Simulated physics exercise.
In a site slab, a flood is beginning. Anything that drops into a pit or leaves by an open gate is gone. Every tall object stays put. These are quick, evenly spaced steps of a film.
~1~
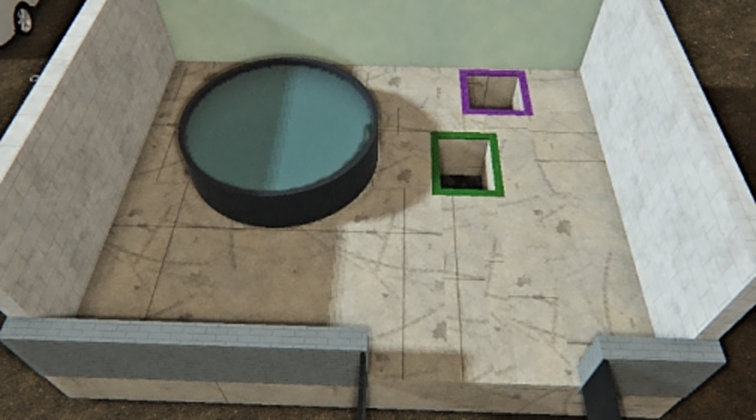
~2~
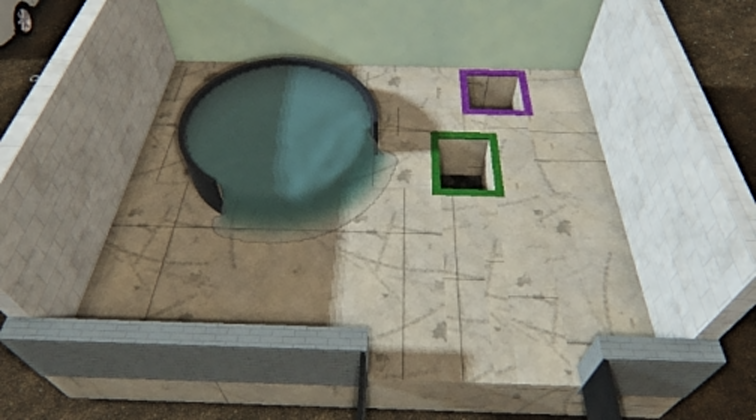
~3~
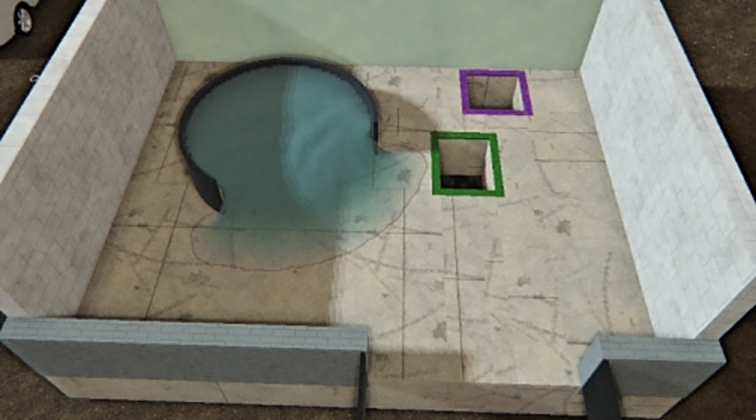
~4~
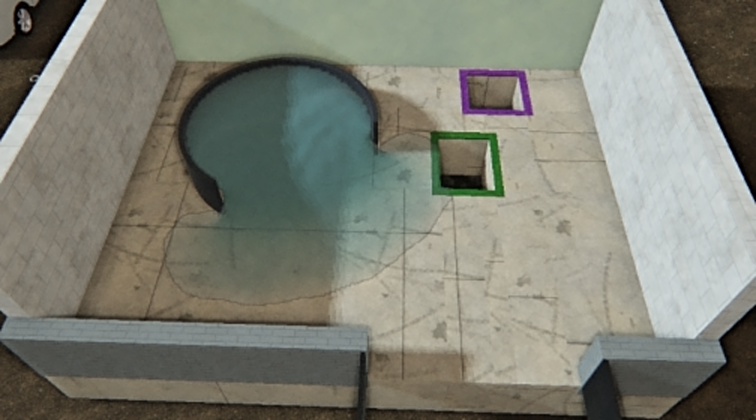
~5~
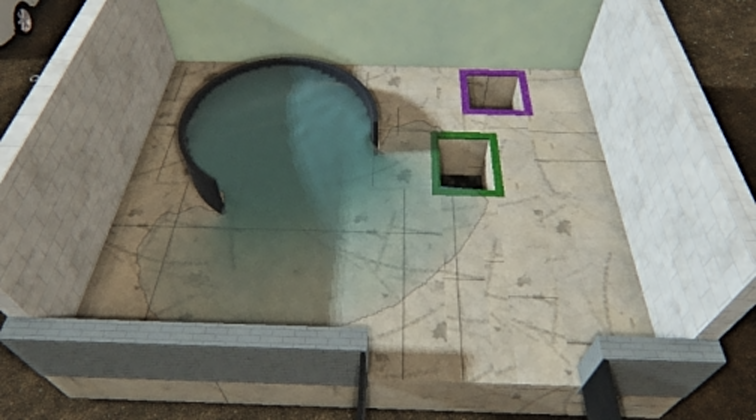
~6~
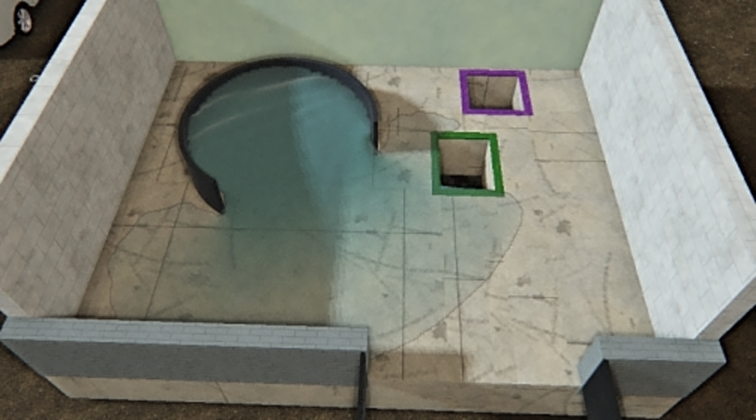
A round, dark-rimmed pool of blue-green water stands at the left of a pale, cracked slab, seen from above between light walls, with purple-framed and green-framed square openings to its right. The near side of the rim gives way, and water pours out through the gap. It fans across the slab toward the low front wall and rightward past the green frame, thinning as it spreads, while the view stays still.
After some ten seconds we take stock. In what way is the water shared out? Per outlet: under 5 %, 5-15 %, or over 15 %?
One by one: The gate will likely win a major part beyond fifteen per cent. The purple pit will likely win a middling part of five to fifteen per cent. The green pit will likely win a middling part of five to fifteen per cent.
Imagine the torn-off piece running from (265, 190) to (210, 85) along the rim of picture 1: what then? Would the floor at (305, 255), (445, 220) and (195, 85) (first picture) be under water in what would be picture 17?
Well, the first is missed by the spill, the next missed by the spill, the last hit by the spill.
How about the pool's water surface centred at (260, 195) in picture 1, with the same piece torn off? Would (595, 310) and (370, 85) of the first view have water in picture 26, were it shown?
Swamped, untouched.
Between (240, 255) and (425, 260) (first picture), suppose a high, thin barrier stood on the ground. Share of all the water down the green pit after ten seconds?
Share, green pit - 25 in a hundred.
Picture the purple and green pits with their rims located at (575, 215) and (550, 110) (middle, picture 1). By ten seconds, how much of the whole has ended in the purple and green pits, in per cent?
Looks like purple collects 20 percent and green collects 4 percent.
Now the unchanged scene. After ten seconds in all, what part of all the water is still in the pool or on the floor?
I'd put it at about 44 per cent.
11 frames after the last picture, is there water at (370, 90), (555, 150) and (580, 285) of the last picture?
Taking them as listed, I'd call them high and dry, high and dry and soaked through.
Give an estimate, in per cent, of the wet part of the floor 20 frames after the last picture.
That's roughly 65 per cent.
A moment on, water covers 50 % of the floor; the gate 1 %, the purple pit 0 %, the green pit 3 %.
Next, water covers 55 % of the floor; the gate 8 %, the purple pit 0 %, the green pit 4 %.
Then, water covers 65 % of the floor; the gate 18 %, the purple pit 0 %, the green pit 4 %.
Later, water covers 85 % of the floor; the gate 27 %, the purple pit 2 %, the green pit 7 %.
In the end, water covers 100 % of the floor; the gate 34 %, the purple pit 11 %, the green pit 11 %.
